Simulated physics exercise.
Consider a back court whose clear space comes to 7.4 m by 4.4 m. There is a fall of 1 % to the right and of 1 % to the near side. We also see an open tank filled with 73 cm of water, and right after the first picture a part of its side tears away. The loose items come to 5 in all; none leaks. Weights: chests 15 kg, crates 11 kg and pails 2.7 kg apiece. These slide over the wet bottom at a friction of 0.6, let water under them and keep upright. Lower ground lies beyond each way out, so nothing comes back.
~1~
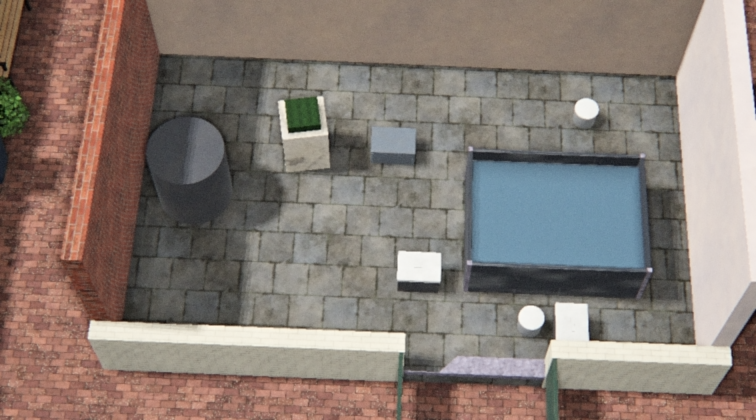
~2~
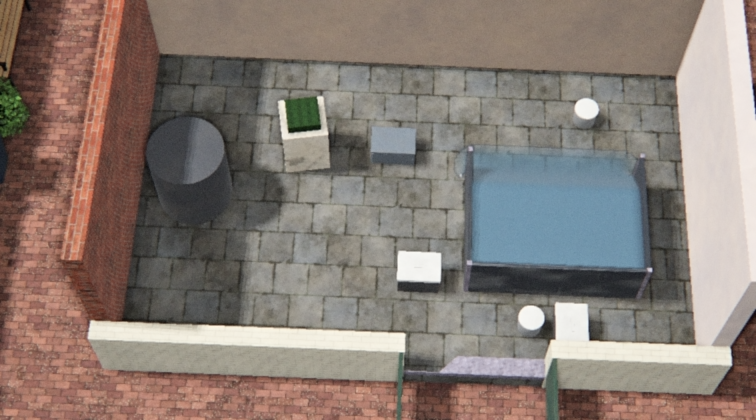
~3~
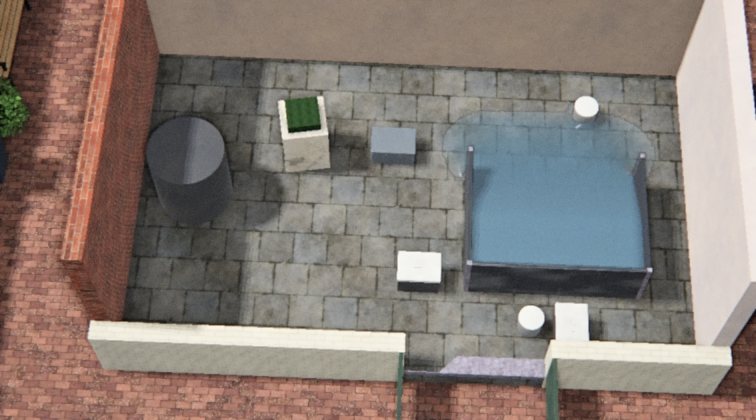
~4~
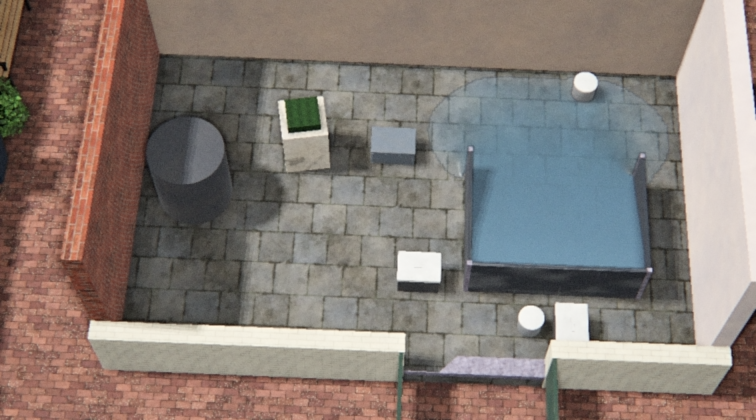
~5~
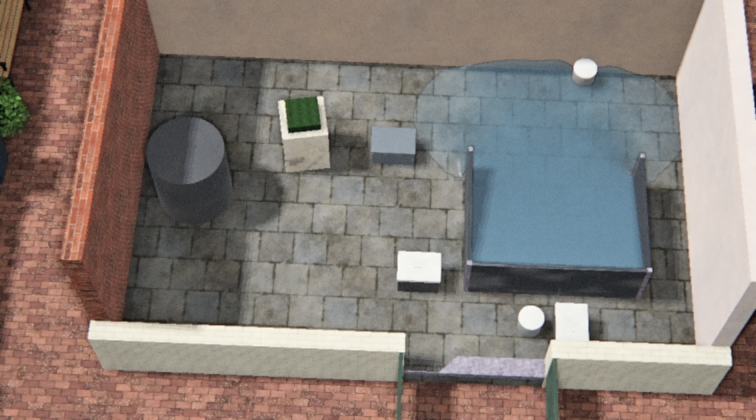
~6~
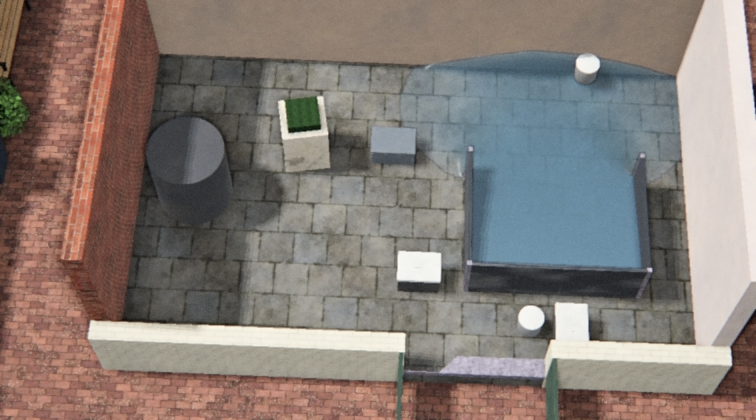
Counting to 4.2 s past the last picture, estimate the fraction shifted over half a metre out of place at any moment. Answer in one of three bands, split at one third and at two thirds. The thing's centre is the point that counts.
Two thirds or more.
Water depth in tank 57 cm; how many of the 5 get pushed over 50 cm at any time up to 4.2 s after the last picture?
I count 4 of them in that case.
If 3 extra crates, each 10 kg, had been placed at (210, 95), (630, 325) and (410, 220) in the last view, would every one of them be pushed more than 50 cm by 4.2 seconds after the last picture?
First exceeds it, second exceeds it, third falls shy.
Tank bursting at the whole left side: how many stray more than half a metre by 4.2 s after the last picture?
Then it comes to 2.
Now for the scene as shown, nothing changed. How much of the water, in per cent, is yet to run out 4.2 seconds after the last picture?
About 98 per cent.
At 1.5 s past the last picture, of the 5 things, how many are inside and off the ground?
Count: 1.
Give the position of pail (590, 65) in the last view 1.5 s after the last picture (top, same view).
(673, 87) or thereabouts.
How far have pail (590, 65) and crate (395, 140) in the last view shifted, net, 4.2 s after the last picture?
Going in order, that's 350 cm for one and 140 cm for the other.
Then, 0.4 s after the last picture 1 of 5 are over 50 cm from their spots; 1 afloat.
Then, 1.5 s after the last picture 1 of 5 are over 50 cm from their spots; 1 afloat.
Then, 2.8 s after the last picture 2 of 5 are over 50 cm from their spots; 1 afloat.
Then, 4.2 s after the last picture 4 of 5 are over 50 cm from their spots, and 4 have been at some point; 3 afloat.
